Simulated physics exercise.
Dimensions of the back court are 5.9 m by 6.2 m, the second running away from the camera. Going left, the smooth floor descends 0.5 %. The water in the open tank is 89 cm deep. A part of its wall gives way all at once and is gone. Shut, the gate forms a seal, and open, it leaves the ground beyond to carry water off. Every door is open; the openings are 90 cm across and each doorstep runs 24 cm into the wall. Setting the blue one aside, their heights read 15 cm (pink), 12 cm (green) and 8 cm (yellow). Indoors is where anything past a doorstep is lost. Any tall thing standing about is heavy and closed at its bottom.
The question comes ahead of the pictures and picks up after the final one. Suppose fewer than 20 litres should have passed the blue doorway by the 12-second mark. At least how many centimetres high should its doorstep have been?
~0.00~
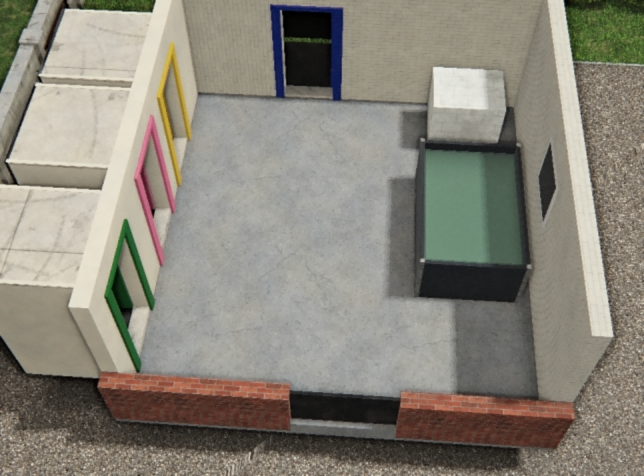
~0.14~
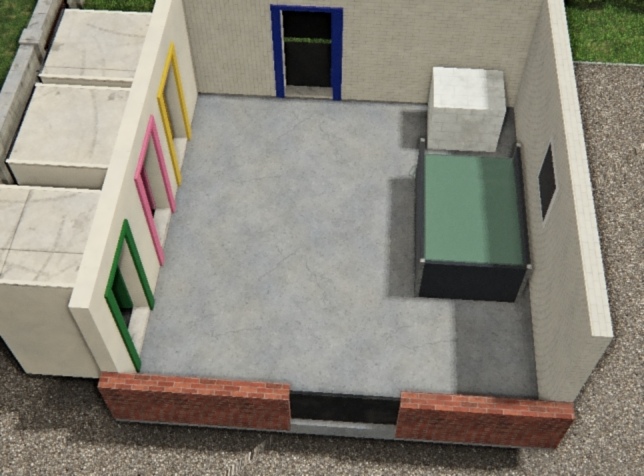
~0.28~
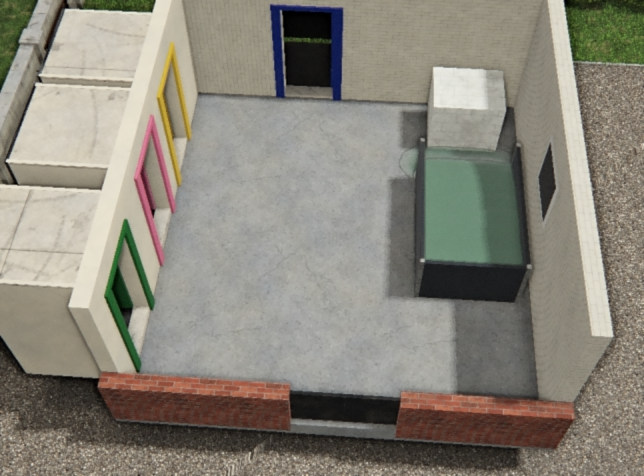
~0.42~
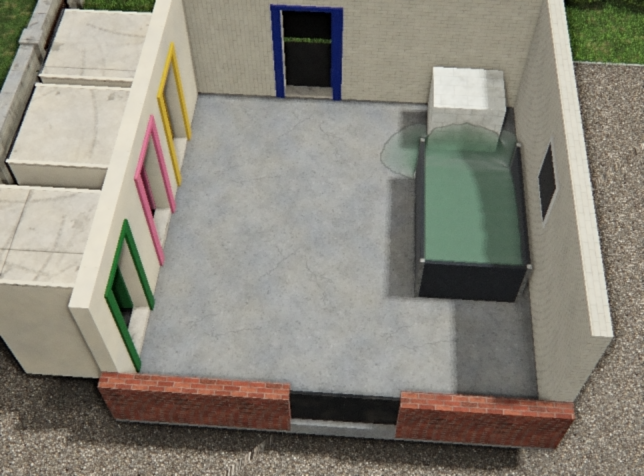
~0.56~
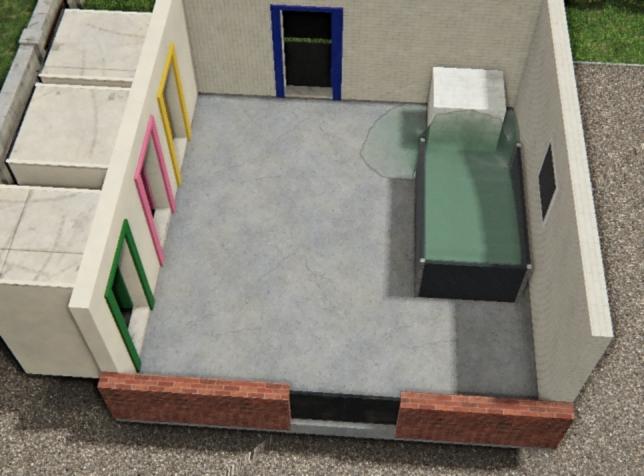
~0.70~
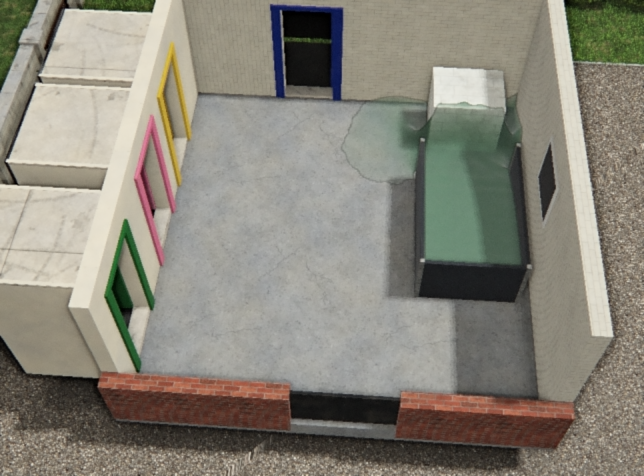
I would say at least 13 cm.
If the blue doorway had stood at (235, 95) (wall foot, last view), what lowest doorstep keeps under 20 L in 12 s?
It needs about 25 cm.
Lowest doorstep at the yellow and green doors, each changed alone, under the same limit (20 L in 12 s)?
Roughly 20 cm for the yellow door and roughly 10.5 cm for the green door.
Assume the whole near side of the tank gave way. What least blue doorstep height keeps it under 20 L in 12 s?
Then 8.5 cm.
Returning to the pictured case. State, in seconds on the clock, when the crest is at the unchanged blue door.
About 2.0 seconds.
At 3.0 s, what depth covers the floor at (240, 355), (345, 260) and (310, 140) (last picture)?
Some 0, 0 and 7 cm.
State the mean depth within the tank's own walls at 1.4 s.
Near 47 cm, averaged.
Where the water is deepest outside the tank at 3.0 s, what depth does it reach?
44 cm.
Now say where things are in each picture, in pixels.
In the first picture, still water, 89 cm deep, in the open tank at (472, 204); the blue door at (308, 57) is dry.
In the second picture, the front is at a hidden place, 0.3 m from the gap on the far side; 0.4 m2 of floor is wet, 89 cm left at the back.
In the third picture, water pours out on the far side and has run 0.8 m, to a hidden place; about 15 cm deep outside, 89 cm at the back.
In the fourth picture, the front is at (416, 127), 1.2 m from the gap on the far side; 1.9 m2 of floor is wet, 87 cm left at the back.
In the fifth picture, the gap is on the far side, the front 1.7 m out at (514, 112); the back of the open tank holds 78 cm.
In the sixth picture, water pours out on the far side and has run 2.1 m, to (371, 100); about 10 cm deep outside, 75 cm at the back; 1.1 m in a straight line remain to the blue door at (308, 57).
After 1.4 s water covers 20 % of the floor, deepest (66 cm) near (507, 109); 13 cm at the blue door, 2 litres in over its 5 cm doorstep.
After 3.0 s water covers 45 % of the floor, deepest (44 cm) near (197, 102); 12 cm at the blue door, 57 litres in over its 5 cm doorstep.
After 12.0 s water covers 100 % of the floor, deepest (14 cm) near (524, 313); 8 cm at the blue door, 121 litres in over its 5 cm doorstep.
At the blue door as built, the water arrived by 1.1 s and peaked near 16 cm at 2.0 s.
Run again over the same 12 s with other heights there, 28 litres in over 11.5 cm, 10 litres over 15.5 cm. The limit of 20 litres is kept from about 13 cm up.
